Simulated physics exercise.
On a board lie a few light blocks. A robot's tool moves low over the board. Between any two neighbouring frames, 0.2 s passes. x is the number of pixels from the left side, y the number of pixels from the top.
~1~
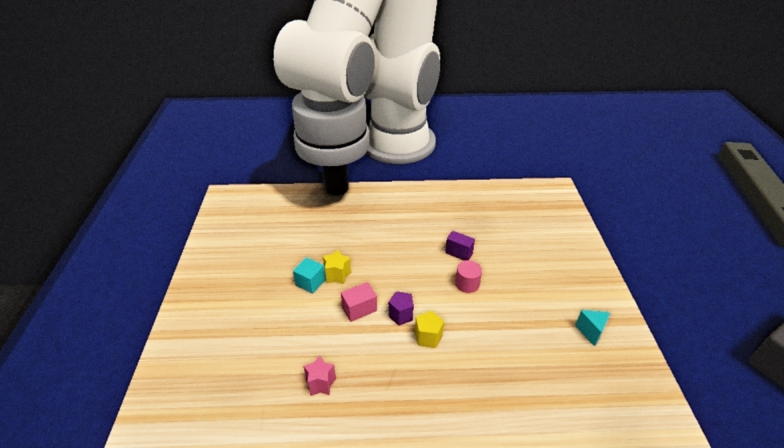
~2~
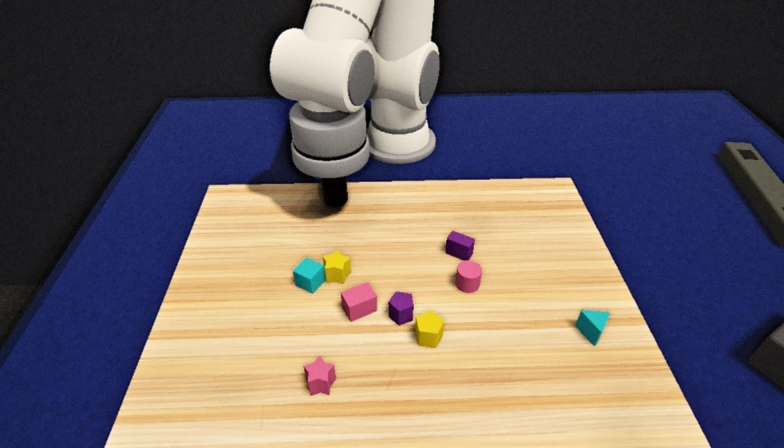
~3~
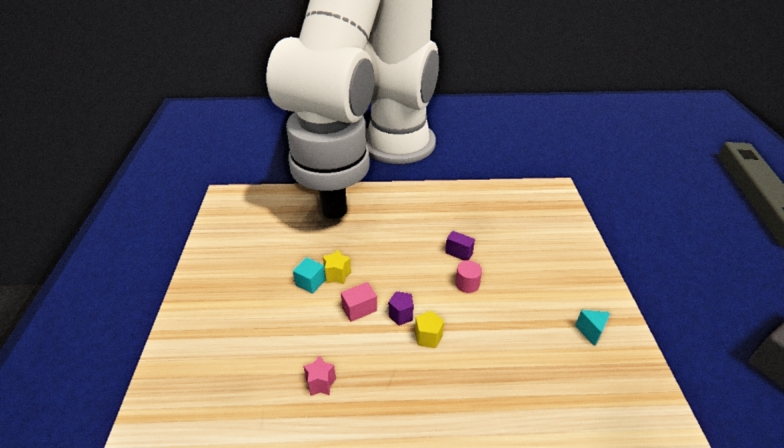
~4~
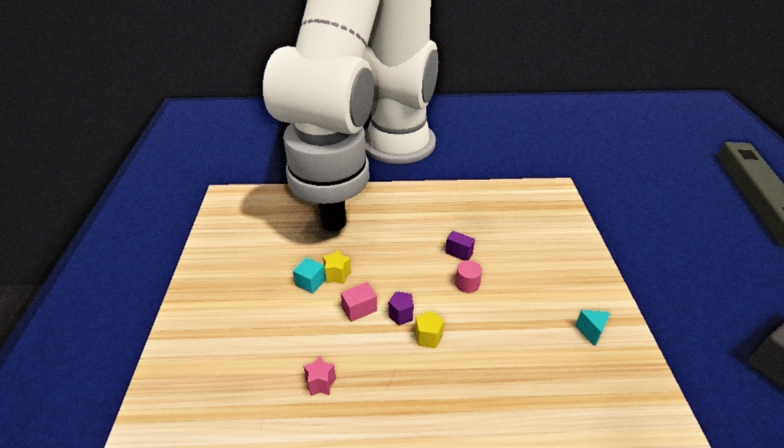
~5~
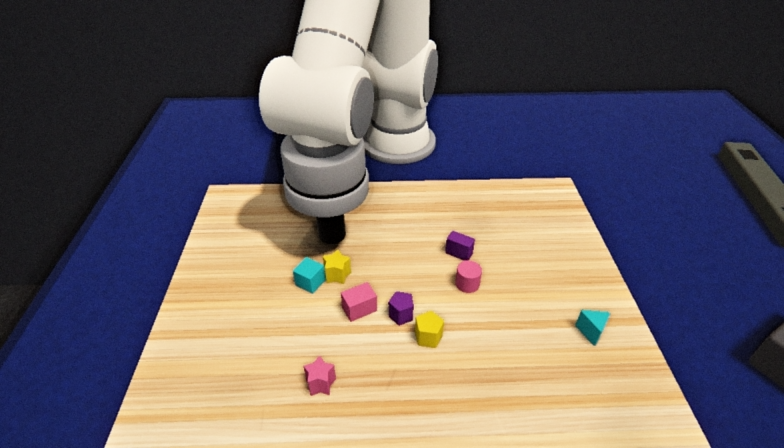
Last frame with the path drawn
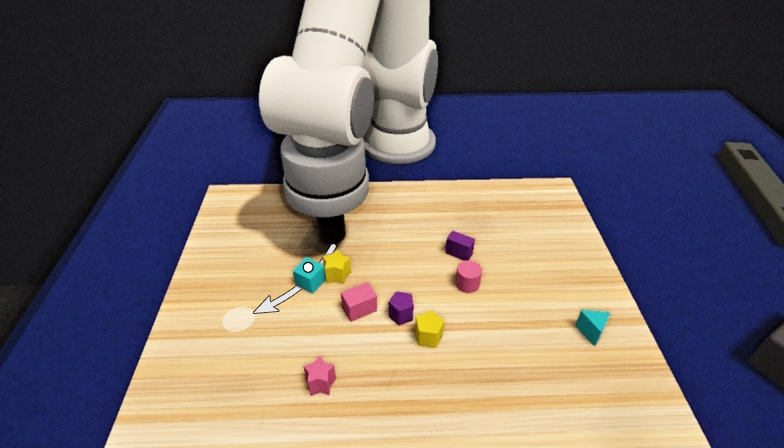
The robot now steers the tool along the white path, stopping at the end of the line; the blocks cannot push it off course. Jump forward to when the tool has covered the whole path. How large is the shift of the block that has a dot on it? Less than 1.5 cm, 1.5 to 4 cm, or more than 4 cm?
Displaced more than 4 cm.
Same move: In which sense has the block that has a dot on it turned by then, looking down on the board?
Rotates counter-clockwise.
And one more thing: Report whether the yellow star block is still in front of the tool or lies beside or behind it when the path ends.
The block gets away.
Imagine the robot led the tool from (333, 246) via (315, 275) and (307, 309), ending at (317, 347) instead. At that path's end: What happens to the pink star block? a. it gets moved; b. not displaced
Answer: B.
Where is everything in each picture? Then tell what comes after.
Tip of the tool at (337, 188), middles of tops, turquoise square at (308, 267), yellow star block at (336, 260), pink oblong at (359, 294), in the first picture.
Tool at (336, 200), nothing pushed, in the second picture.
Tool at (335, 211), nothing pushed, in the third picture.
Tool at (333, 223), nothing pushed, in the fourth picture.
Tool at (332, 235), turquoise square at (308, 267), yellow star block at (336, 260), pink oblong at (359, 294), in the fifth picture.
The line goes from (333, 246) over (314, 274) and (282, 299) to (239, 319); the dot is on the turquoise square.
What follows on the original path. One third of the way, tool at (312, 263); turquoise square at (302, 277), turned 15° anticlockwise; yellow star block at (334, 265), turned 35° anticlockwise.
Two thirds of the way, tool at (279, 288); turquoise square at (281, 305), turned 60° anticlockwise; yellow star block at (333, 266), turned 40° anticlockwise.
At the end, tool at (235, 308); turquoise square at (279, 308), turned 70° anticlockwise; yellow star block at (333, 266), turned 40° anticlockwise; pink oblong unmoved.
